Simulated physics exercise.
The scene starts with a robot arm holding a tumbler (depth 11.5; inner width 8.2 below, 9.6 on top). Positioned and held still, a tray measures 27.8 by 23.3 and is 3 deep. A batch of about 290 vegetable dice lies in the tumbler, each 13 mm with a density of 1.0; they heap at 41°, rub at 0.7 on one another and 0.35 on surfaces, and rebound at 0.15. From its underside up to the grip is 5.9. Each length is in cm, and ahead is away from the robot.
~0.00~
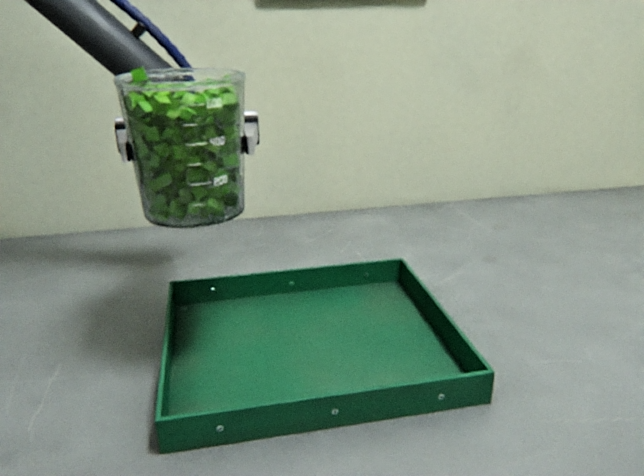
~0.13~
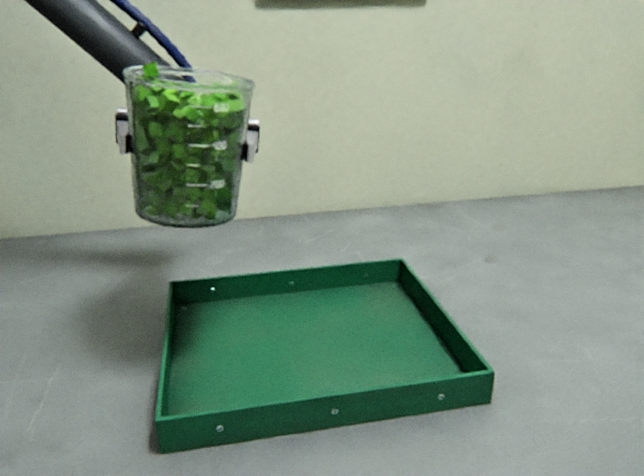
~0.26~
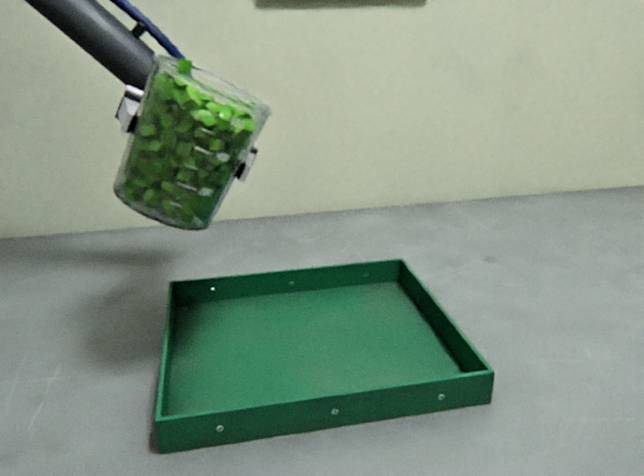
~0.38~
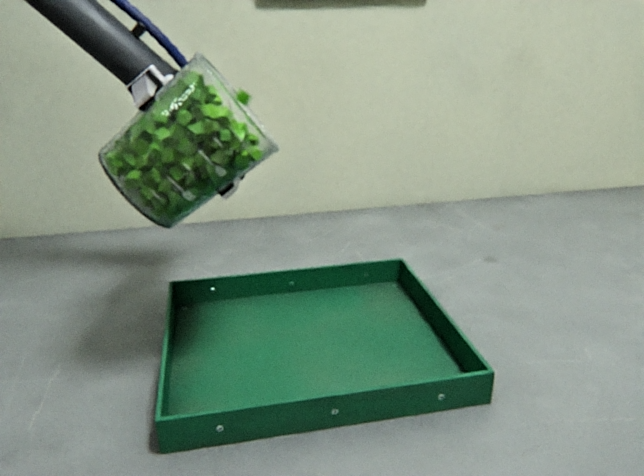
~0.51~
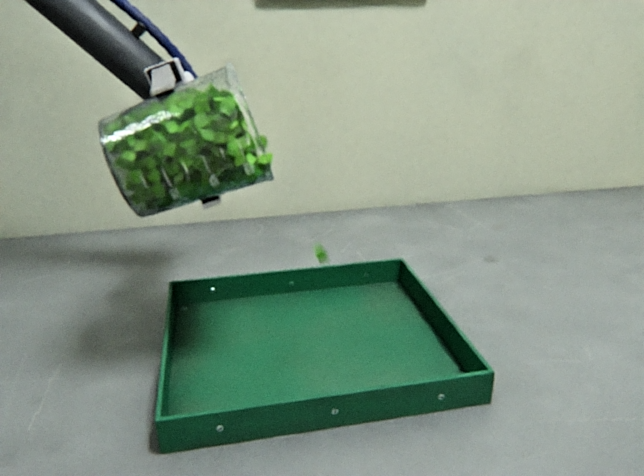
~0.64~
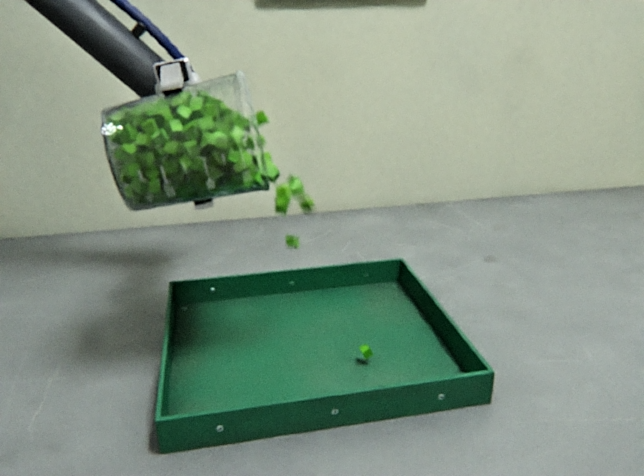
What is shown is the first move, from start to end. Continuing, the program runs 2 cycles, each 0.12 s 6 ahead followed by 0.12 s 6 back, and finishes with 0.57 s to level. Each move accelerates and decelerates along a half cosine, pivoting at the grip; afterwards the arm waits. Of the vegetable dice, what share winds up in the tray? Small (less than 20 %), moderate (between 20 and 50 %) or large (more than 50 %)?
Large.
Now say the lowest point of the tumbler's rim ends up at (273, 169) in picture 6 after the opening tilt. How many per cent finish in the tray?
It comes out near 45 percent.
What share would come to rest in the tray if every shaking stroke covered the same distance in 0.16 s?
I'd expect some 70 per cent.
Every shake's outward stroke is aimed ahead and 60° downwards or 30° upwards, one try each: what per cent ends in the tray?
About 25 and 80 per cent.
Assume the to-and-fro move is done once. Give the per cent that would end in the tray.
My guess is near 65 per cent.
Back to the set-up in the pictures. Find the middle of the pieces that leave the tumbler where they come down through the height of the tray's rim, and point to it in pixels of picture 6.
(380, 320).
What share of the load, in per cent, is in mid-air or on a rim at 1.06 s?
Around 4 percent of the load.
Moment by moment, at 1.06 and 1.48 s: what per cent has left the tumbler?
At the first time about 70 per cent, at the second about 85 per cent.
By 1.06 s, tilted 81° forward, highest piece 22 above the table; 162 in the tray, 82 in the tumbler, 31 on the table or floor, 11 in flight or on a rim.
By 1.48 s, tilted 24° forward, highest piece 23 above the table; 203 in the tray, 47 in the tumbler, 36 on the table or floor.
By 1.89 s, level, highest piece 22 above the table; 203 in the tray, 47 in the tumbler, 36 on the table or floor.
By 2.94 s, level, highest piece 22 above the table; 203 in the tray, 47 in the tumbler, 36 on the table or floor.
Final count, 203 in the tray, 47 in the tumbler, 36 on the table or floor. That is 71 % in the tray.
